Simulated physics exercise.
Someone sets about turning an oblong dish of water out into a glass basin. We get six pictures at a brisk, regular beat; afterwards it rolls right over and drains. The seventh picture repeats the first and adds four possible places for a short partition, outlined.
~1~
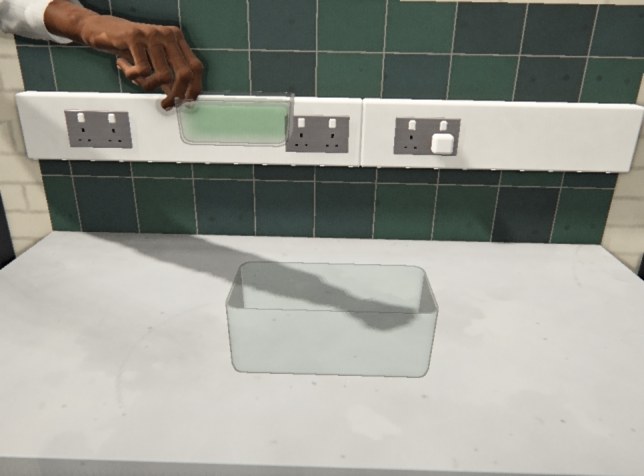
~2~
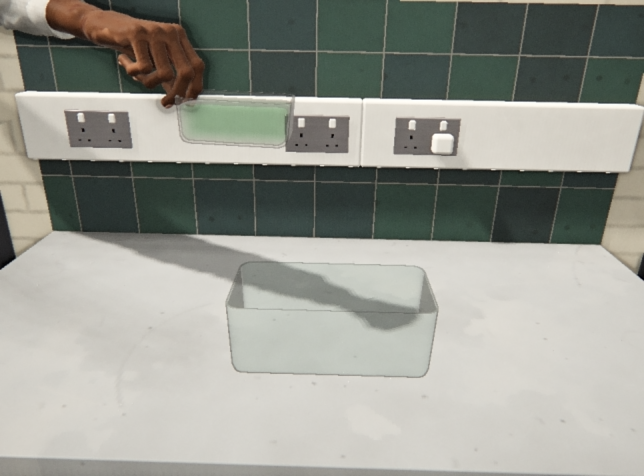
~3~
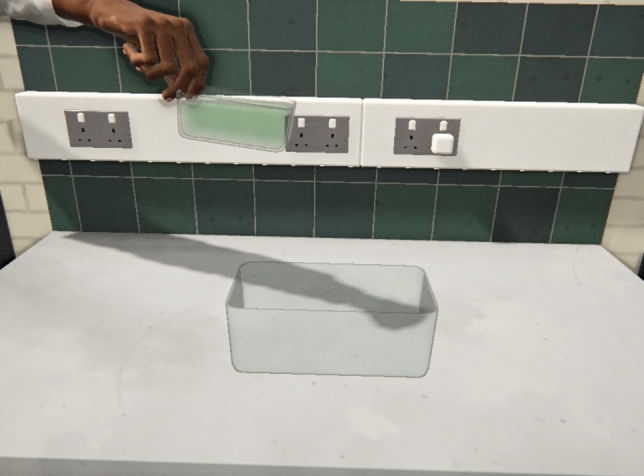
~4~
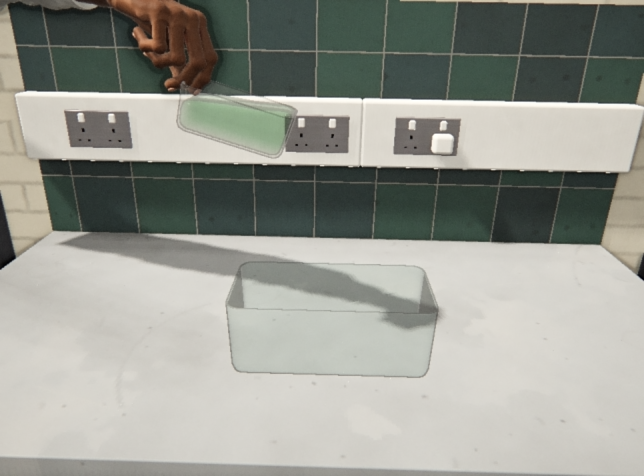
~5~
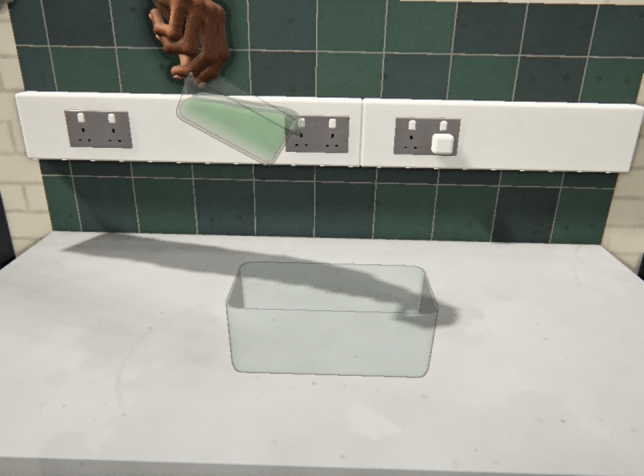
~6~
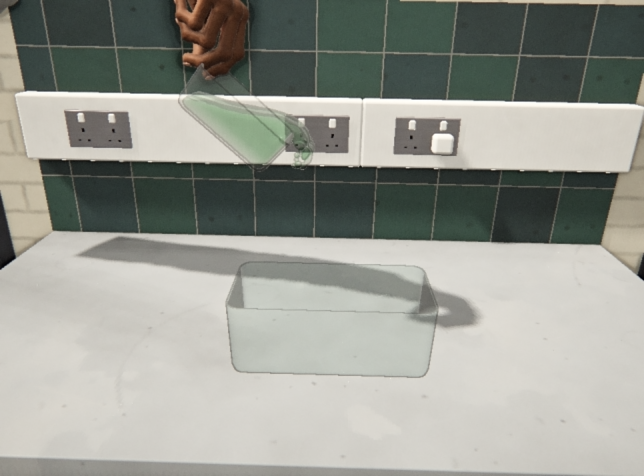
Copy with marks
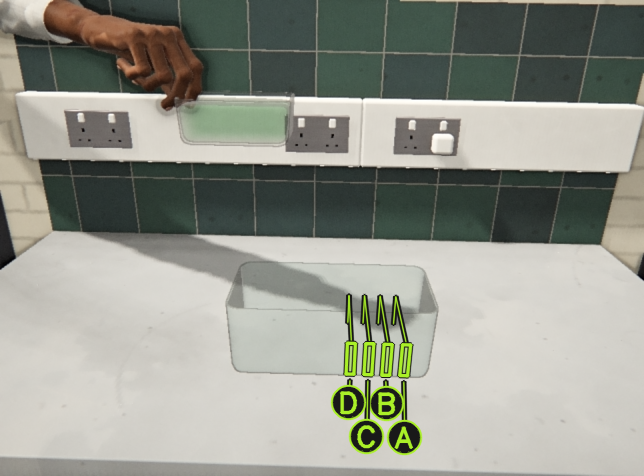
A hand tips an oblong dish rightward until greenish water runs over its lip.
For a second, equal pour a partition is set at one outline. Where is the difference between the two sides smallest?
I would pick position D.
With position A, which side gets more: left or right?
More ends on the left.
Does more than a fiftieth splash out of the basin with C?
Yes.
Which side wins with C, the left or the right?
The left side.
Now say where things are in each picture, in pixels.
In the first frame, upright, lip at (290, 97); basin from (232, 367) to (428, 373); nothing has left yet.
In the second frame, upright, lip at (291, 99); nothing has left yet.
In the third frame, tipped about 8°, lip at (293, 104); nothing has left yet.
In the fourth frame, tipped about 16°, lip at (294, 113); water is over the lip, down to (294, 113).
In the fifth frame, tipped about 28°, lip at (294, 124); water is over the lip, down to (300, 129).
In the sixth frame, tipped about 42°, lip at (291, 137); water is over the lip, down to (295, 163).
On the marked copy, A at (403, 381); B at (385, 381); C at (367, 380); D at (349, 380).
With A, about 85 % ends left of the wall and 5 % right of it; 10 % is lost outside.
With B, about 85 % ends left of the wall and 4 % right of it; 11 % is lost outside.
With C, about 84 % ends left of the wall and 7 % right of it; 9 % is lost outside.
With D, about 50 % ends left of the wall and 42 % right of it; 9 % is lost outside.
